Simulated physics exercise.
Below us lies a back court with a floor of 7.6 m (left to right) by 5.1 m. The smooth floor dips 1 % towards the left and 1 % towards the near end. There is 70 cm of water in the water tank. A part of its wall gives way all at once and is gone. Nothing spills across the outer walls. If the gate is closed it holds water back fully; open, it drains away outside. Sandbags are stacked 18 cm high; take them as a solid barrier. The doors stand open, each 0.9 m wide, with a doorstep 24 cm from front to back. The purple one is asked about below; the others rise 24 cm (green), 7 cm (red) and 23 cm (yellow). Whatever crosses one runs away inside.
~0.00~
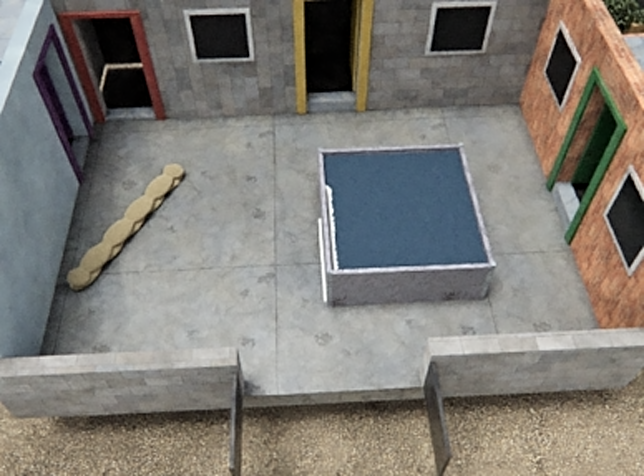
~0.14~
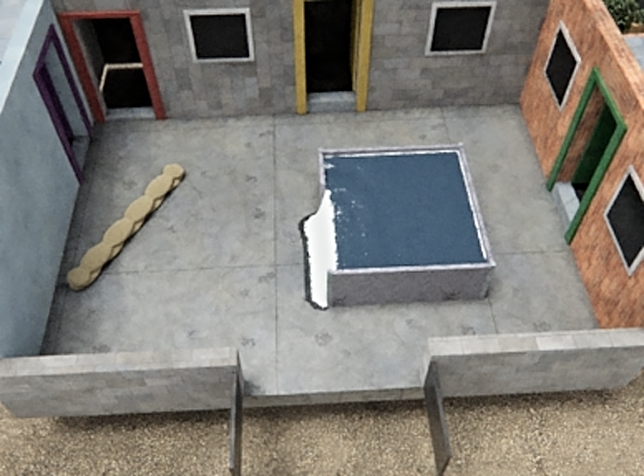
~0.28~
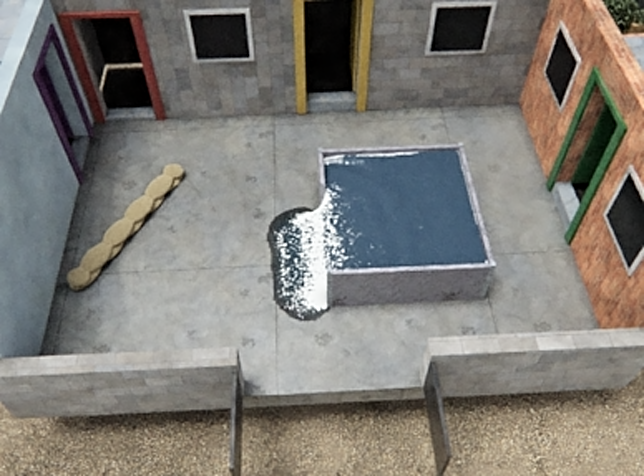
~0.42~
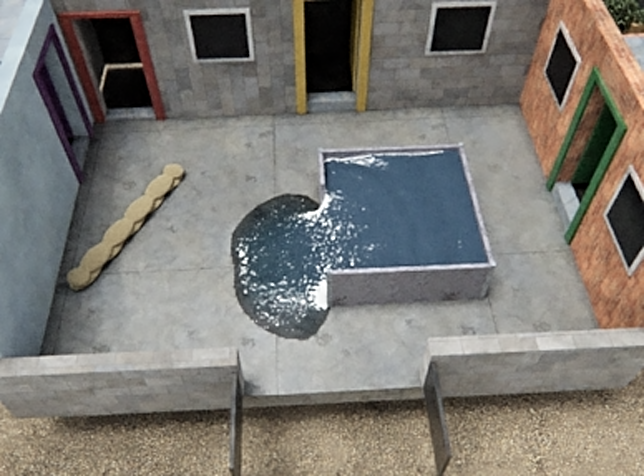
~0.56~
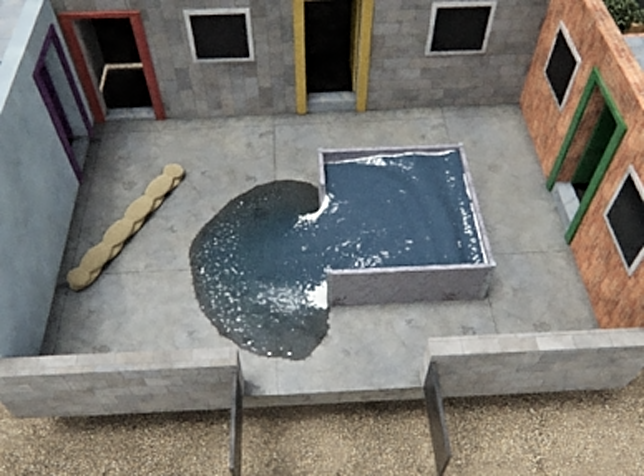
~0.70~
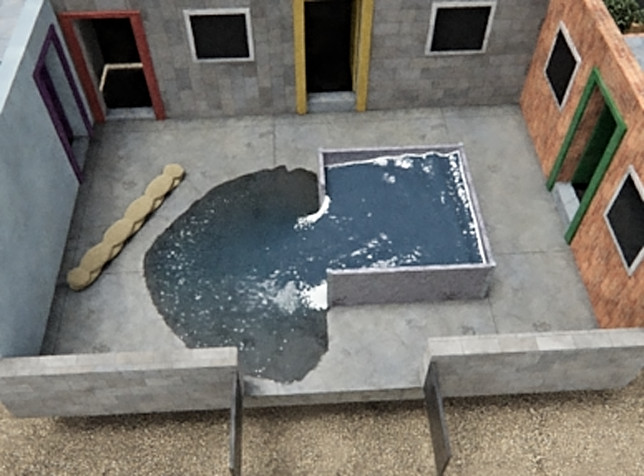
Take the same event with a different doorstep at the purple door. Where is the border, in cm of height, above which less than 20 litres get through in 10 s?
About 8 cm.
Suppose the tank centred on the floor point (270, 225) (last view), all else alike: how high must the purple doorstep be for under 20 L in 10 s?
Some 9.5 cm.
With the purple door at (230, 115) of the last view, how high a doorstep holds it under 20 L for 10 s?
About 11.5 cm.
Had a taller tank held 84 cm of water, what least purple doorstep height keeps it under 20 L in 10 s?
Then roughly 11.0 cm.
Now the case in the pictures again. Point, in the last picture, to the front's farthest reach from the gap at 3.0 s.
Around (95, 123).
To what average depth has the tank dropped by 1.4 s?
Roughly 43 cm on average.
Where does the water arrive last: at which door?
Last comes the green one.
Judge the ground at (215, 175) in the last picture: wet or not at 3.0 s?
It is flooded.
After 1.4 s water covers 35 % of the floor, deepest (37 cm) near (318, 272); it has not reached the purple door.
After 3.0 s water covers 45 % of the floor, deepest (42 cm) near (32, 390); 5 cm at the purple door, 0 litres in over its 9 cm doorstep.
After 10.0 s water covers 95 % of the floor, deepest (16 cm) near (38, 365); 10 cm at the purple door, 12 litres in over its 9 cm doorstep.
At the purple door as built, the water arrived by 2.7 s and peaked near 13 cm at 7.0 s.
With a doorstep of 6.5 cm, 32 litres would have come in within the 10 s; with 9 cm, 12 litres. So under 20 litres takes about 8 cm.
